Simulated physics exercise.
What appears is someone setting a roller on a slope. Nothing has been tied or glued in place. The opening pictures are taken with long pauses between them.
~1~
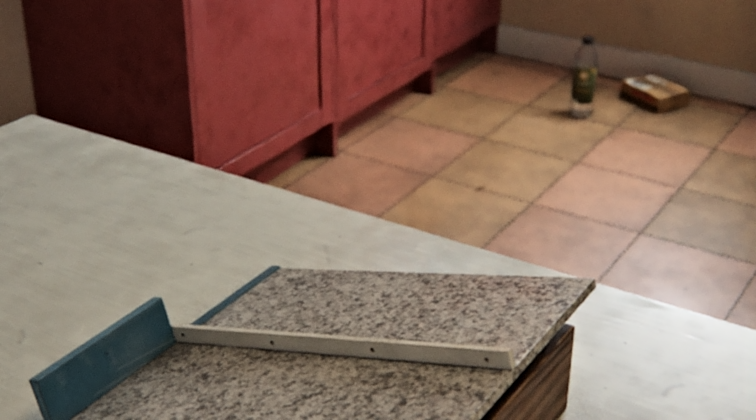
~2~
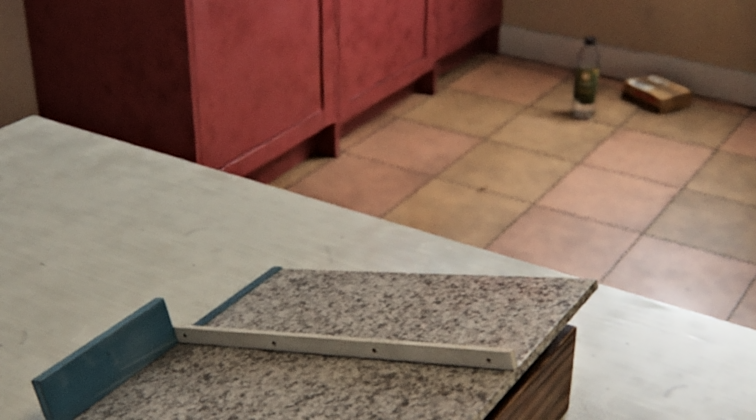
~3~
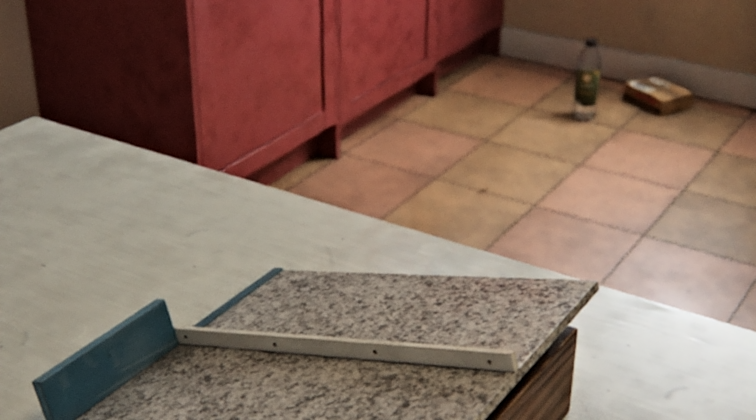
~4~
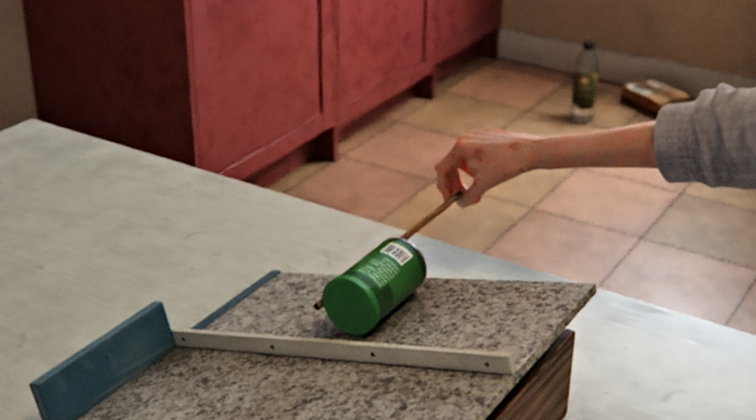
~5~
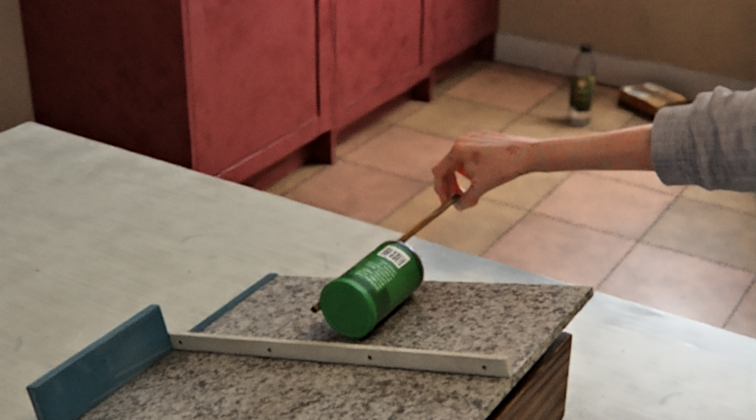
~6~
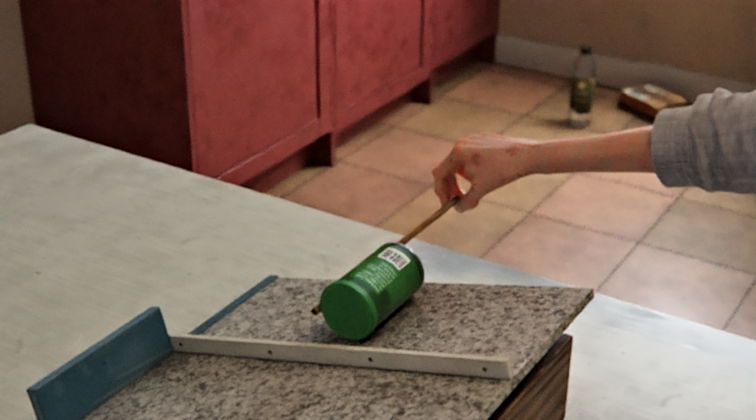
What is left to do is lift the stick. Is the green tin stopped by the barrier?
No, it gets past.
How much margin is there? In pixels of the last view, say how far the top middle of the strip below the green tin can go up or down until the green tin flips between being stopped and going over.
It would take a shift of about 12 pixels, up.
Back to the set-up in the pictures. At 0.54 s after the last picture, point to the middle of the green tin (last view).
Near (226, 283).
Then, 0.54 s on from there, green tin rolling on the board near (226, 283).
Then, 1.00 s on from there, green tin off the board near (12, 222).
Then, 1.38 s on from there, green tin off the board.
In the end, the green tin rolls off the board.
